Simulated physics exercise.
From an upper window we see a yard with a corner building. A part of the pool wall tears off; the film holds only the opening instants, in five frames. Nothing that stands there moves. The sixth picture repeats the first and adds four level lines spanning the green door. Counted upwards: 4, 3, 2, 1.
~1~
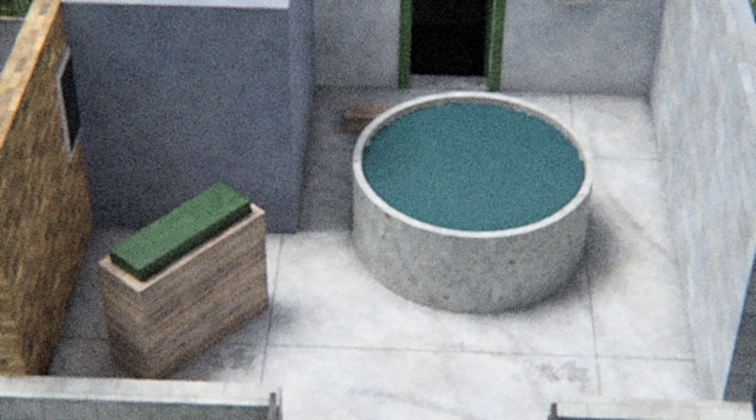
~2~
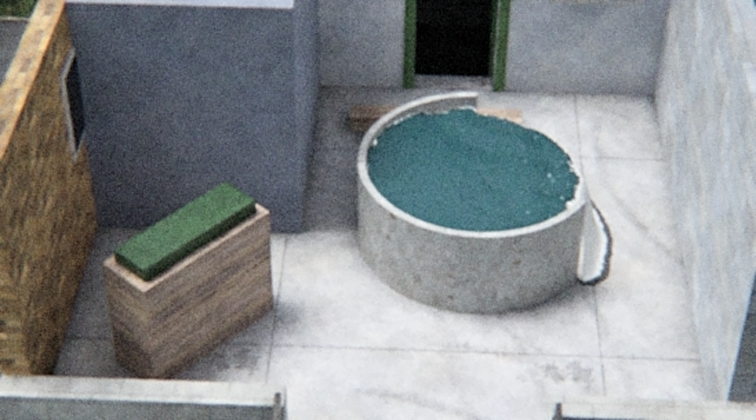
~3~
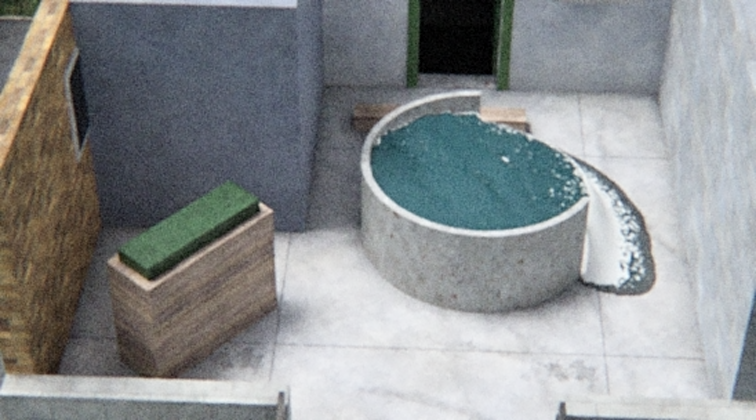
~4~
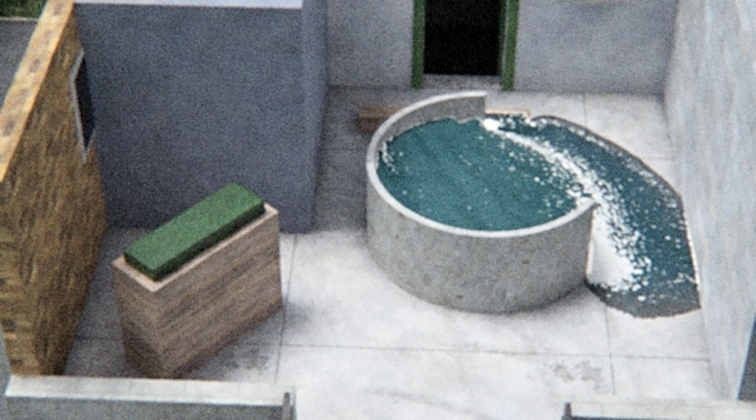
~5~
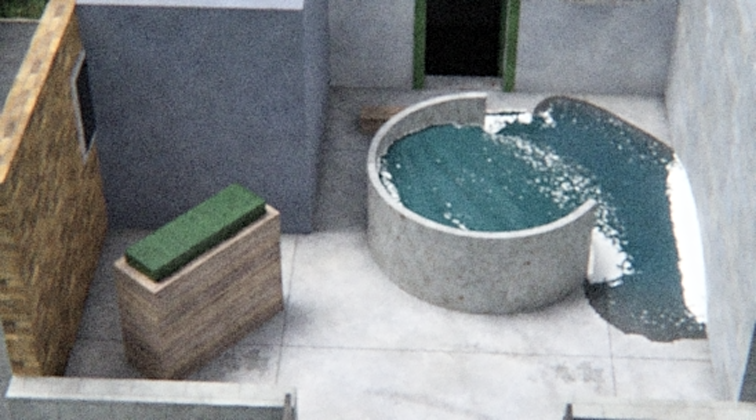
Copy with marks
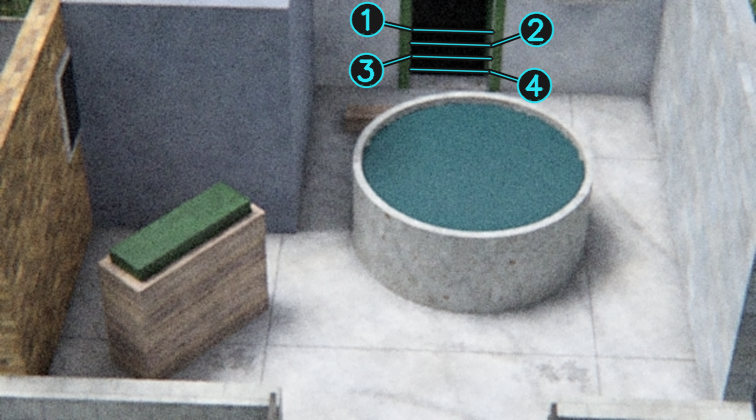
In the video, a round concrete pool of teal water stands in a walled yard; its right side opens, and foaming water pours through the gap, spreading across the pale ground to the right-hand wall.
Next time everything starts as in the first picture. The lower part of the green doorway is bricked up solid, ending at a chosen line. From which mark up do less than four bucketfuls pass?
4 is the one.
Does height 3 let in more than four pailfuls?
No.
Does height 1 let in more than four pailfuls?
No, not at all.
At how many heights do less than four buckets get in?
All four.
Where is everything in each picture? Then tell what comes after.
Water in the pool at rest, its middle at (473, 167); foot of the green doorway at (449, 89); open gate at (414, 385).
Water covers 3 % of the ground and shows as far out as (602, 260).
Water covers 8 % of the ground and shows as far out as (640, 285).
Water covers 16 % of the ground and shows as far out as (692, 300).
Water covers 23 % of the ground and shows as far out as (704, 327).
On the marked copy, 1 at (452, 30); 2 at (451, 44); 3 at (450, 57); 4 at (450, 70); from the bottom up 4, 3, 2, 1.
With 1, nothing gets over.
With 2, nothing gets over.
With 3, nothing gets over.
With 4, a splash gets over, under a bucket.
